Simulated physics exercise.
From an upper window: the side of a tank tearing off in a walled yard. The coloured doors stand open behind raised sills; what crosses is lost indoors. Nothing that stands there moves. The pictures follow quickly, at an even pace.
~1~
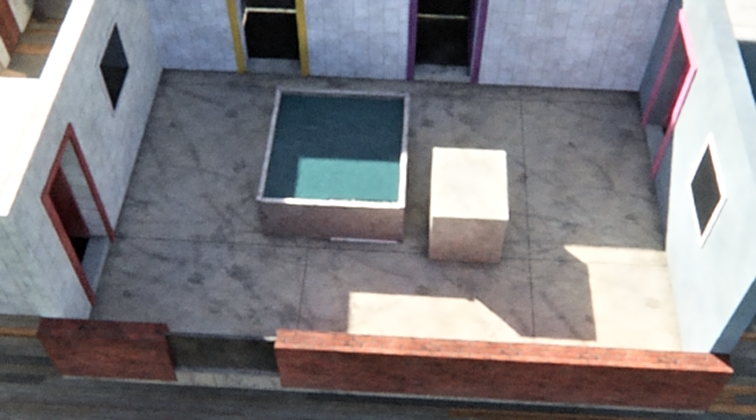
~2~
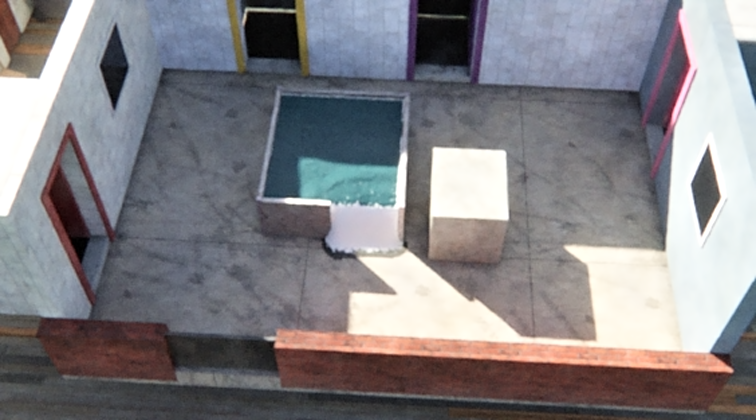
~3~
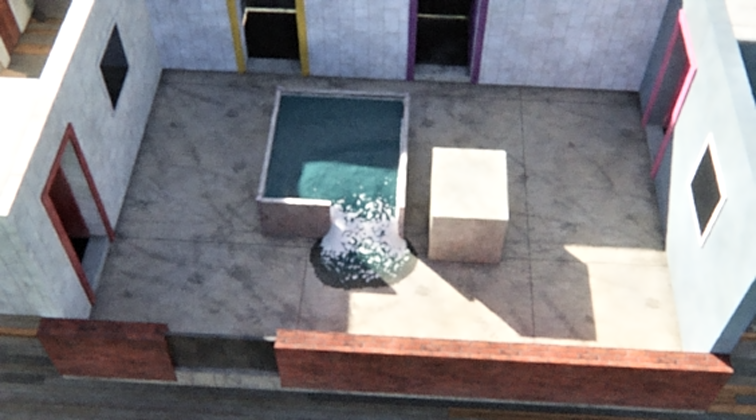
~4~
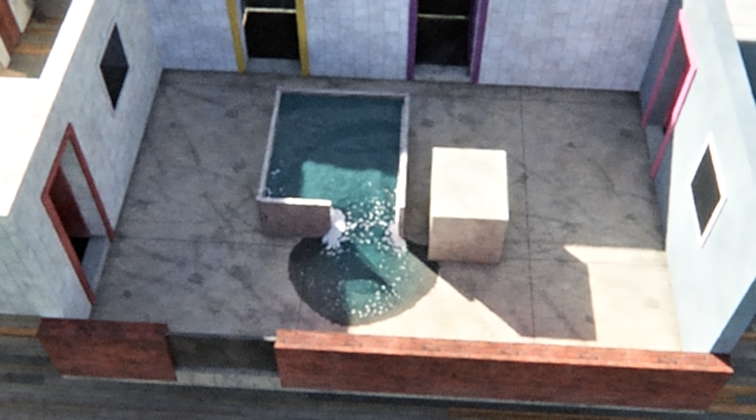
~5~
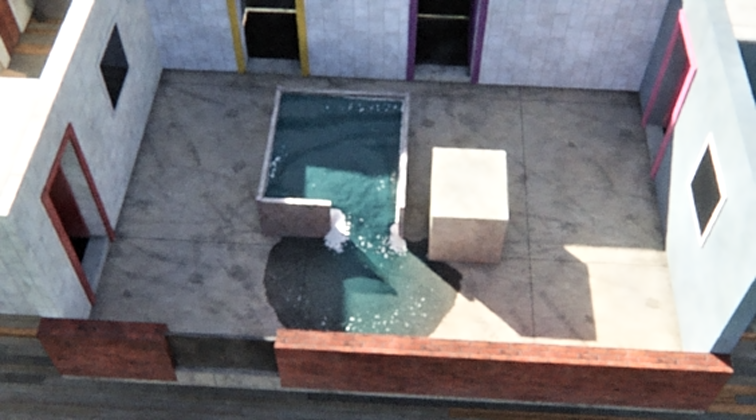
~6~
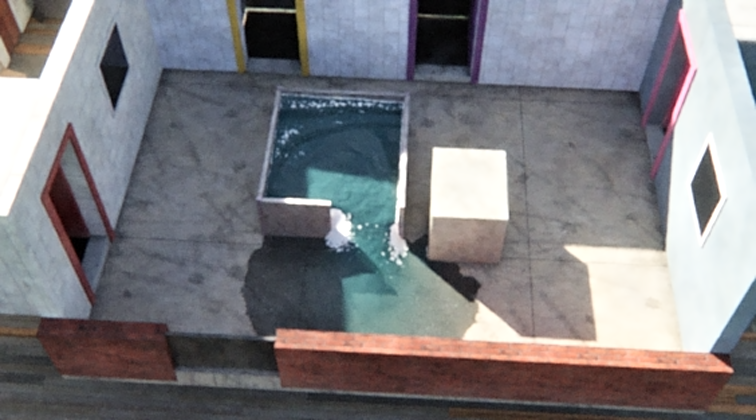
Water tank in a walled yard losing part of its front side, water gushing through the gap and spreading across the paved floor.
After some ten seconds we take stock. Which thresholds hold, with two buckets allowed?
The yellow door stays under that; the red door stays under that; the pink door stays under that; the purple door stays under that.
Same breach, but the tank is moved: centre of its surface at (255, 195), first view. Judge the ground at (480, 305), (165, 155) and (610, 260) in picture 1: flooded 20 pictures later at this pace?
As listed: Under water, flooded, covered.
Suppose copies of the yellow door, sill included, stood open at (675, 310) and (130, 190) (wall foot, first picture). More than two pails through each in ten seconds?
In that order: Is over, keeps below it.
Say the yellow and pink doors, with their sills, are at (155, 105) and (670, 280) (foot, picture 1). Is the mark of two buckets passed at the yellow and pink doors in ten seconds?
In short: Yellow holds, pink goes over.
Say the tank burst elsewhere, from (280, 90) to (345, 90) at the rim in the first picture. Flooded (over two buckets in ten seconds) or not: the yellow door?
In short: Yellow lets more in.
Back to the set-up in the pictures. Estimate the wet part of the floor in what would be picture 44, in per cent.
Roughly 85 per cent.
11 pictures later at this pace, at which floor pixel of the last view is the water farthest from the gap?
At about (676, 382).
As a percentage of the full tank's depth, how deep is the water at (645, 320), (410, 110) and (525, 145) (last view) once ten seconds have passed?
Roughly 14, 18 and 10 per cent, in turn.
A moment on, water covers 20 % of the floor; the yellow door not reached, the red door not reached, the pink door not reached, the purple door not reached.
Next, water covers 30 % of the floor; the yellow door not reached, the red door not reached, the pink door not reached, the purple door not reached.
Then, water covers 50 % of the floor; the yellow door not reached, the red door under two buckets in, the pink door wet at the sill, nothing in, the purple door not reached.
Later, water covers 85 % of the floor; the yellow door wet at the sill, nothing in, the red door under two buckets in, the pink door wet at the sill, nothing in, the purple door wet at the sill, nothing in.
In the end, water covers 95 % of the floor; the yellow door wet at the sill, nothing in, the red door under two buckets in, the pink door under two buckets in, the purple door wet at the sill, nothing in.
